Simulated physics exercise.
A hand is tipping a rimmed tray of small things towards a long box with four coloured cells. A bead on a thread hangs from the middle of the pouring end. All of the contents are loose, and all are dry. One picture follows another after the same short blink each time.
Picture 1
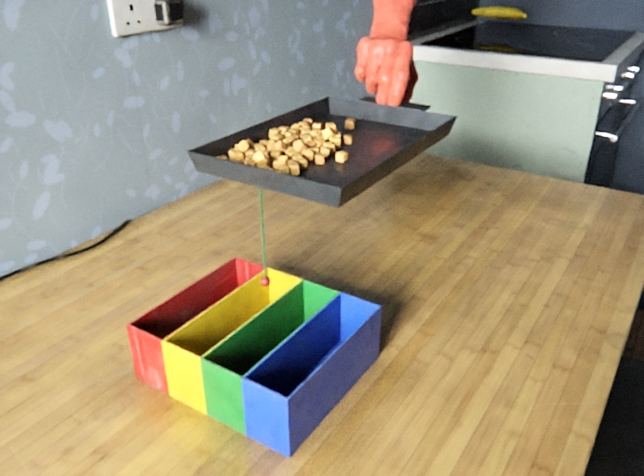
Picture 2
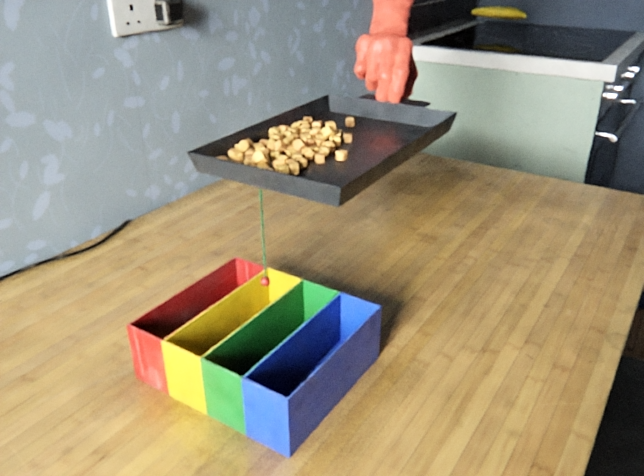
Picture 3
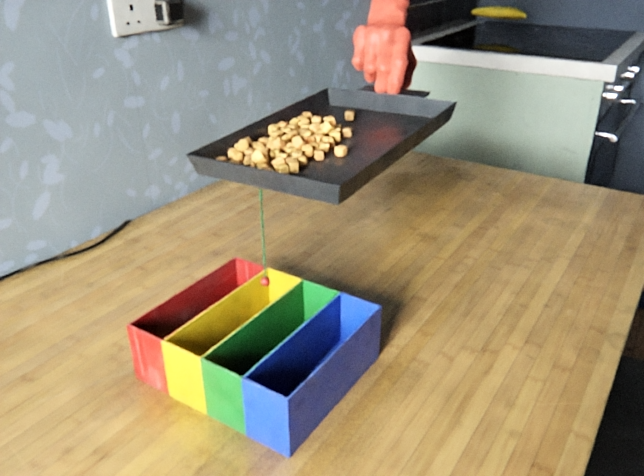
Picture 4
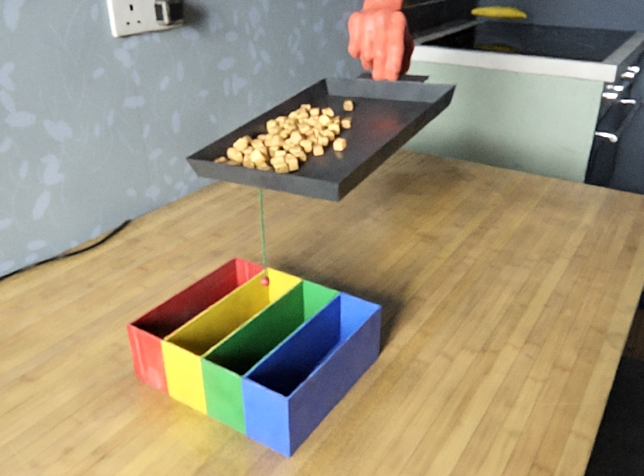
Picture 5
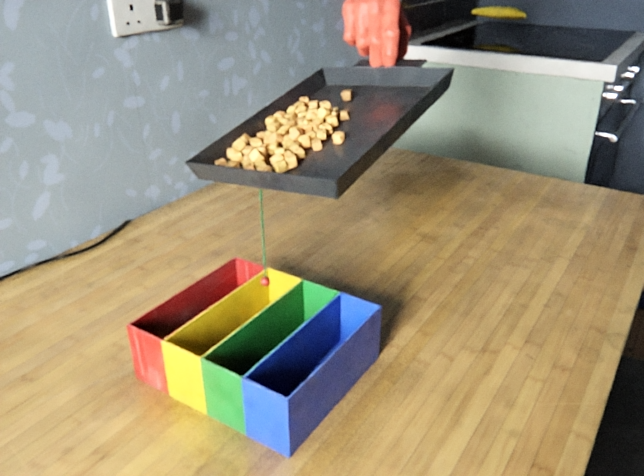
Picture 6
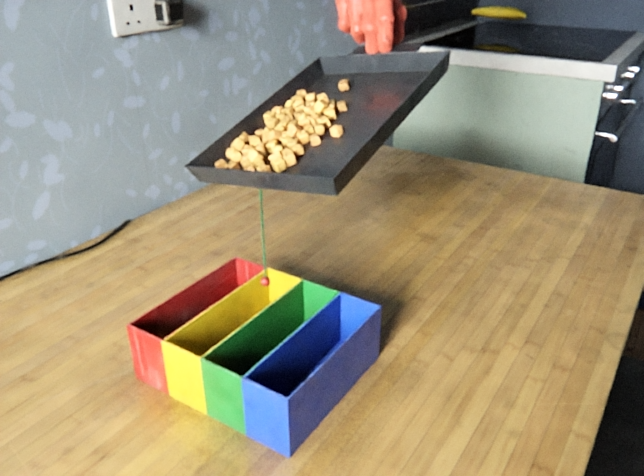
A dark rimmed tray, held at its far end by a reddish hand, is seen from slightly above over a wooden worktop beside a patterned grey-blue wall. Small tan cubes lie loosely heaped on it, above a bead on a green thread and an open box with red, yellow, green and blue cells from left to right. The hand shifts slightly left and gradually raises the far end, tilting the tray towards its near left corner, while the camera stays still.
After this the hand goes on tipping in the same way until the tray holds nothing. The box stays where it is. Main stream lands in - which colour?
Red cell.
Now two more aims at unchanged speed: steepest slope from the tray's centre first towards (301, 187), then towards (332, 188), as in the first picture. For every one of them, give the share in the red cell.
First case around 0 per cent, second case 0 per cent.
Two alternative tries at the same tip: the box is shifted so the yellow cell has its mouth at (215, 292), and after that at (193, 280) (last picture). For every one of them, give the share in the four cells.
First case around 90 %, second case around 100 %.
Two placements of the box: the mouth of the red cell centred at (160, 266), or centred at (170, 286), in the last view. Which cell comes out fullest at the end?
The first placing favours the yellow cell, while the second favours red.
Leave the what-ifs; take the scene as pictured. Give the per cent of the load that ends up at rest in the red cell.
Close to 50 in every hundred pieces.
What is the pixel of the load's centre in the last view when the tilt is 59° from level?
I'd mark it close to (241, 135).
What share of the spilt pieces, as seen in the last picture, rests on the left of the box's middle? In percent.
Around 100 per cent, I reckon.
Shortly afterwards, tray tipped steeply; the whole lot on the tray.
Next, tray tipped right over; all but a few on the tray; only a few falling or outside the box.
Some moments later, tray tipped past a quarter turn; near half in the red cell; near half falling or outside the box.
In the end, tray tipped past a quarter turn; near half in the red cell; none at all in the blue cell; none at all in the green cell; none at all in the yellow cell; near half outside the box.
